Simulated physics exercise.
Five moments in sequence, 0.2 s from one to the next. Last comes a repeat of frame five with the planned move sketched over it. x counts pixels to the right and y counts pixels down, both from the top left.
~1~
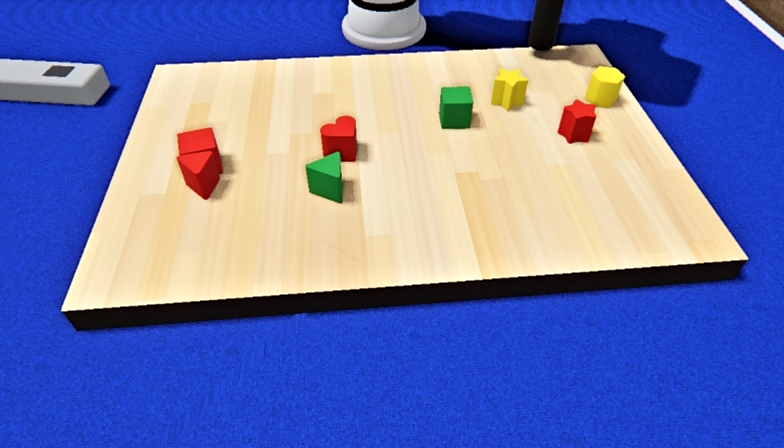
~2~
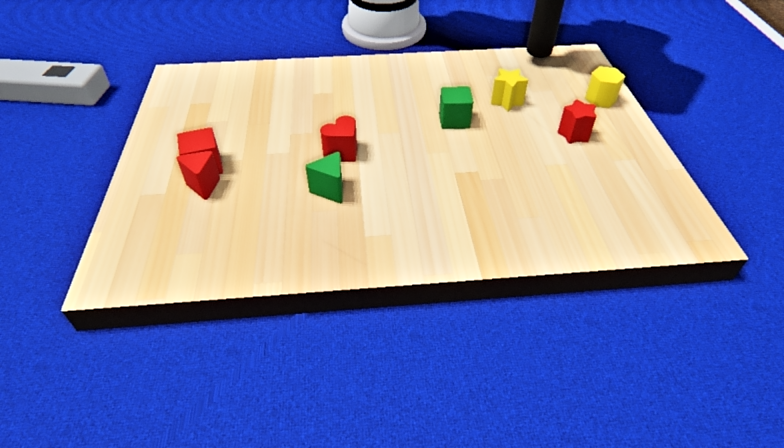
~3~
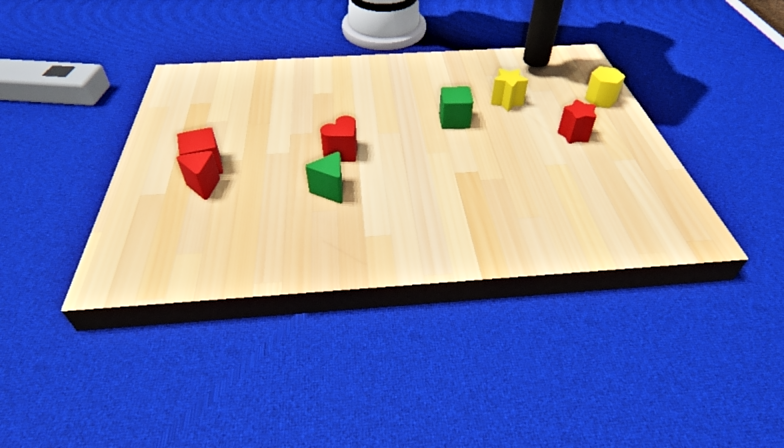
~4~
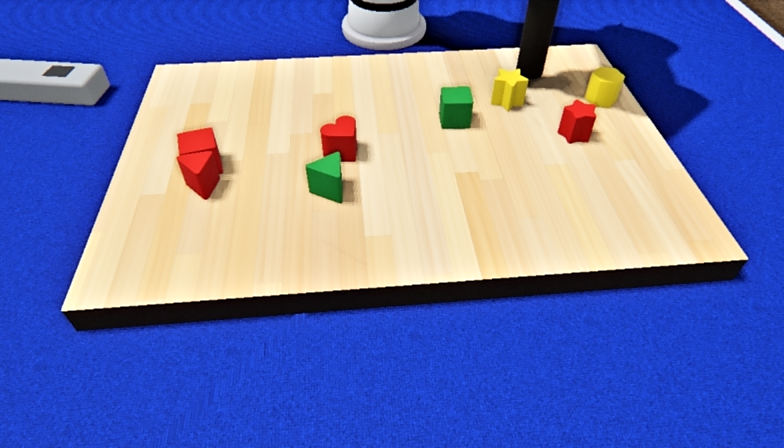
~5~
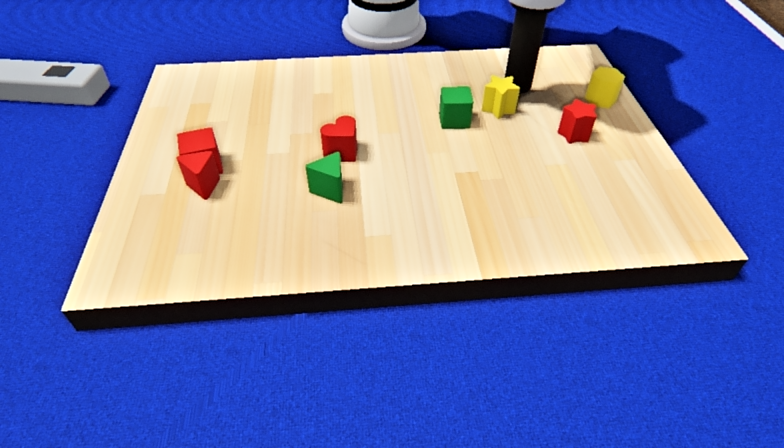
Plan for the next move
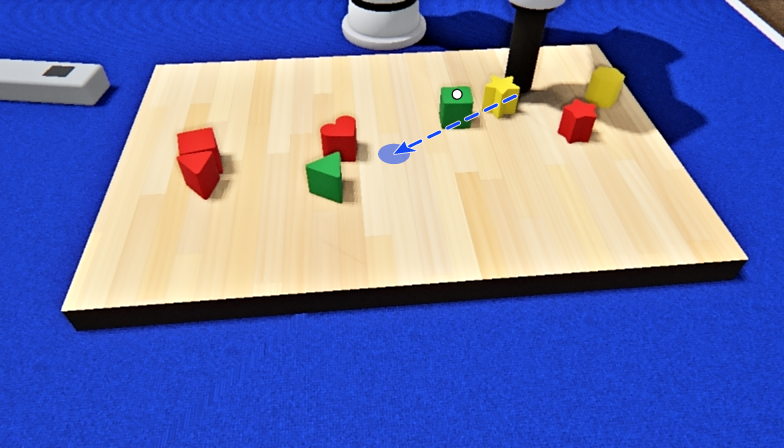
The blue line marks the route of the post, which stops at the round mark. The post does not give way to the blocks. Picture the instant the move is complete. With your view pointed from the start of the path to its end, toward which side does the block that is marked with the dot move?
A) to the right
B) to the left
My pick is A.
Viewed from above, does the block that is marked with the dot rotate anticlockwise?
Final answer: No.
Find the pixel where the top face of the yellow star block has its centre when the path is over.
It is going to be at (483, 109).
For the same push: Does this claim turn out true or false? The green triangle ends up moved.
False
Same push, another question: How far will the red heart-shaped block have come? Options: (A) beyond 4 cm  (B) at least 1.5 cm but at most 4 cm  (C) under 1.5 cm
C
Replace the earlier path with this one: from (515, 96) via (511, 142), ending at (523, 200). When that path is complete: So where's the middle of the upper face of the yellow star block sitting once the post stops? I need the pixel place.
That would be at about pixel (487, 104).
The drawn path runs from (515, 96) directly to (394, 154); the dot is on the green square.
The first path, step by step. One third of the way, post at (478, 105); green square at (451, 95); yellow star block at (485, 107), turned 25° anticlockwise.
Two thirds of the way, post at (437, 124); green square at (407, 106), turned 15° clockwise; yellow star block at (483, 109), turned 55° anticlockwise.
At the end, post at (394, 145); green triangle not moved; red heart-shaped block not moved; green square at (383, 108), turned 50° clockwise; yellow star block at (483, 109), turned 55° anticlockwise.
